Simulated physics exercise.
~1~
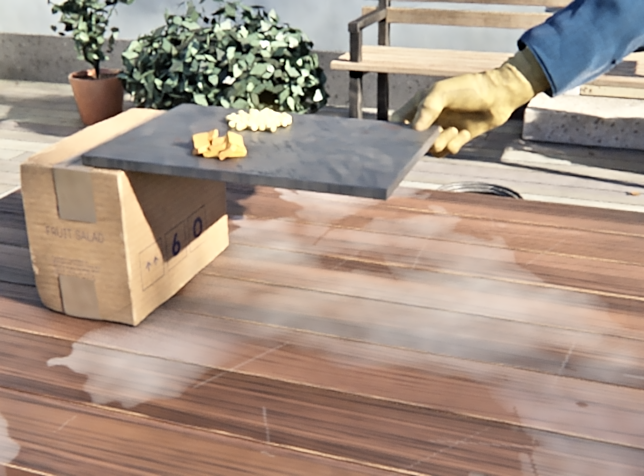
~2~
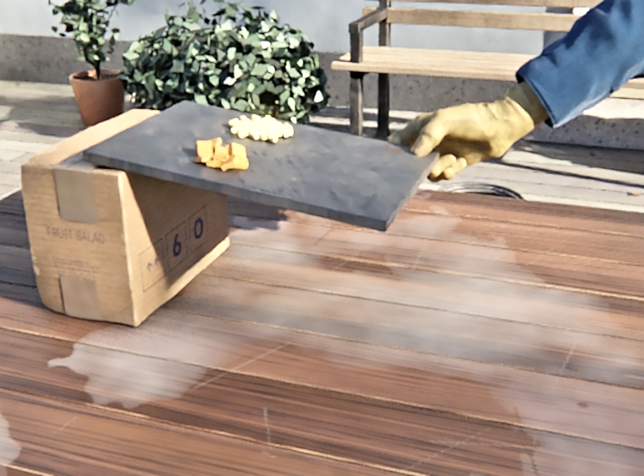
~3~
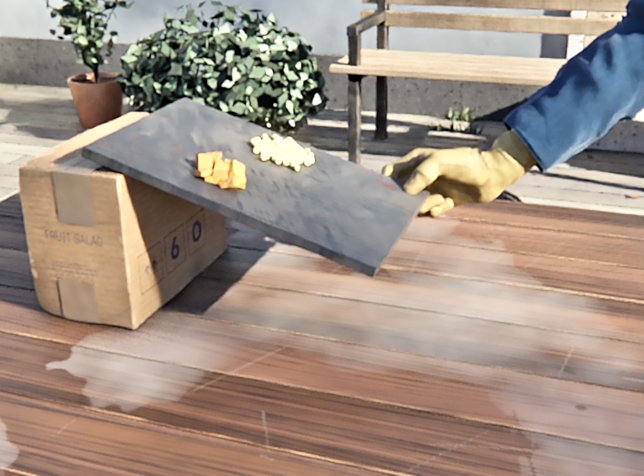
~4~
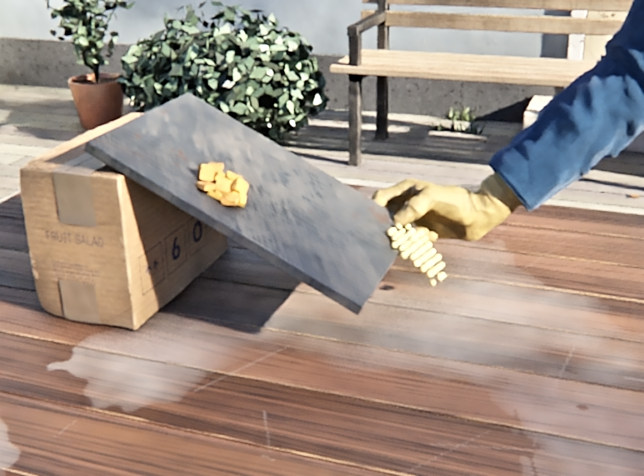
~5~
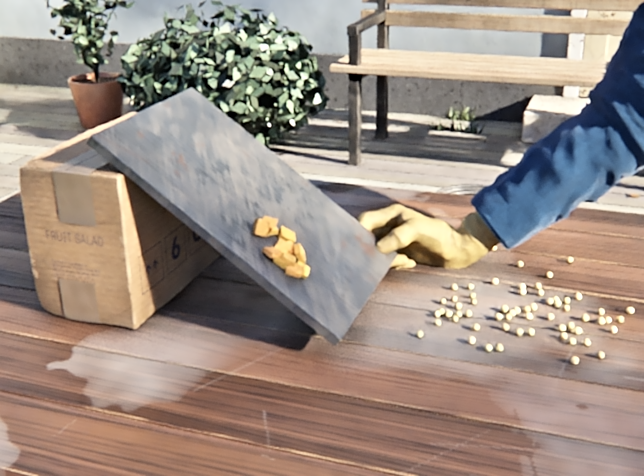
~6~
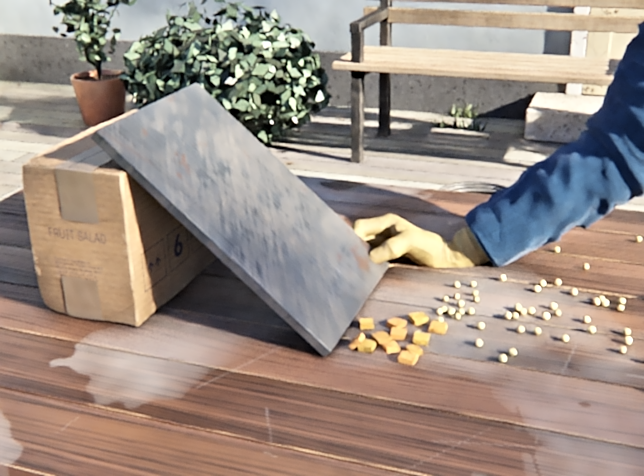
Gloved hand lowering a dark board propped on a cardboard box, pale pieces sliding off and scattering, then orange chunks stopping nearer.
